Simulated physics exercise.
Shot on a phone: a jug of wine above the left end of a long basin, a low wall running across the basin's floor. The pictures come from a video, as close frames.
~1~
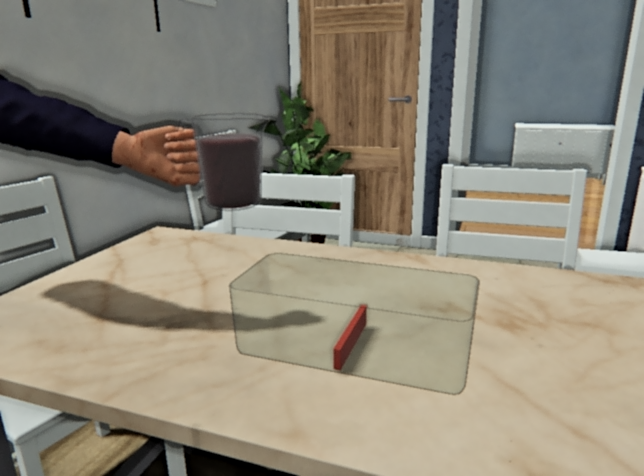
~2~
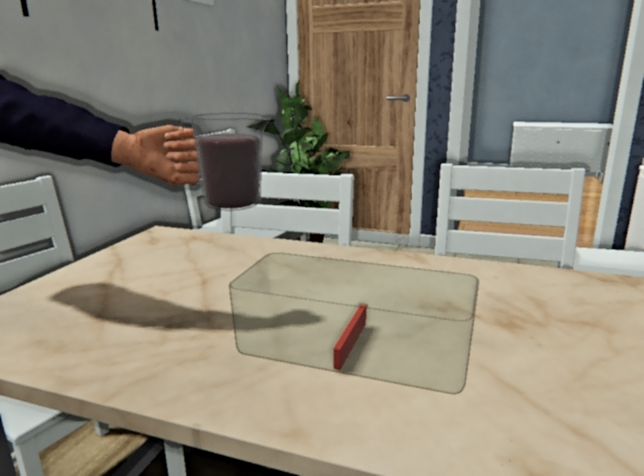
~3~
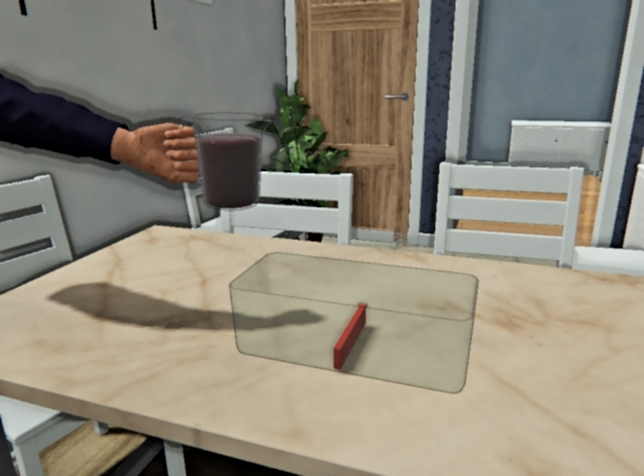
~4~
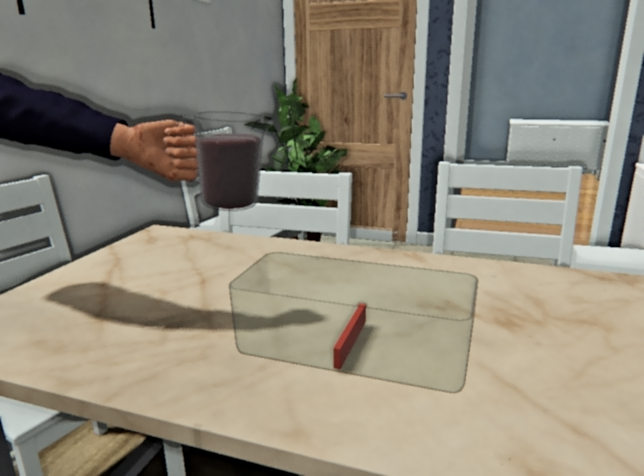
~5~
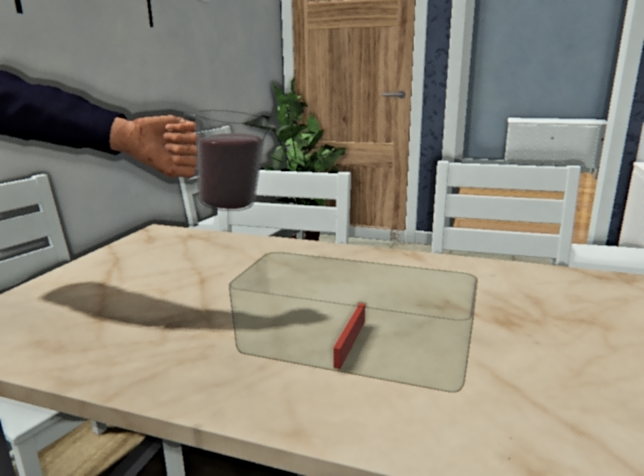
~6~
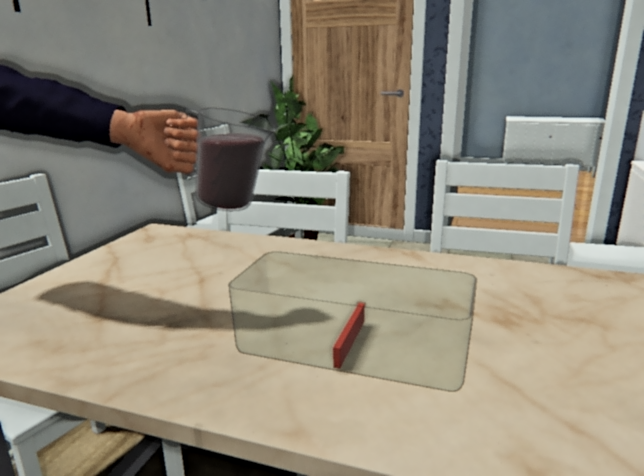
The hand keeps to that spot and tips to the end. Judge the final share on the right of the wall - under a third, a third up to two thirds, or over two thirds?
It is under a third.
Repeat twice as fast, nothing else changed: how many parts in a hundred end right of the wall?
Roughly 10 percent.
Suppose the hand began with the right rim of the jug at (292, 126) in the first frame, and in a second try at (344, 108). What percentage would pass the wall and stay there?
It works out to around 50 % and then around 90 %.
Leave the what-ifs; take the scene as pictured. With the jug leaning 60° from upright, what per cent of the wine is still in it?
Some 90 per cent.
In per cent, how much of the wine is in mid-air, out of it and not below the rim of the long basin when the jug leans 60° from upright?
Close to 10 in a hundred.
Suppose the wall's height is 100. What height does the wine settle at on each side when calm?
Left 60 per cent, right 0.
A moment on, the tilt is 60° and 91 per cent is still to pour, 1 is left of the wall and 0 right of it.
Next, the tilt is 89° and 45 per cent is still to pour, 33 is left of the wall and 0 right of it.
Then the tilt is 97° and 8 per cent is still to pour, 78 is left of the wall and 4 right of it.
Later the tilt is 97° and 1 per cent is still to pour, 89 is left of the wall and 6 right of it.
Finally, 90 per cent lies left of the wall, 6 right of it and 4 outside.
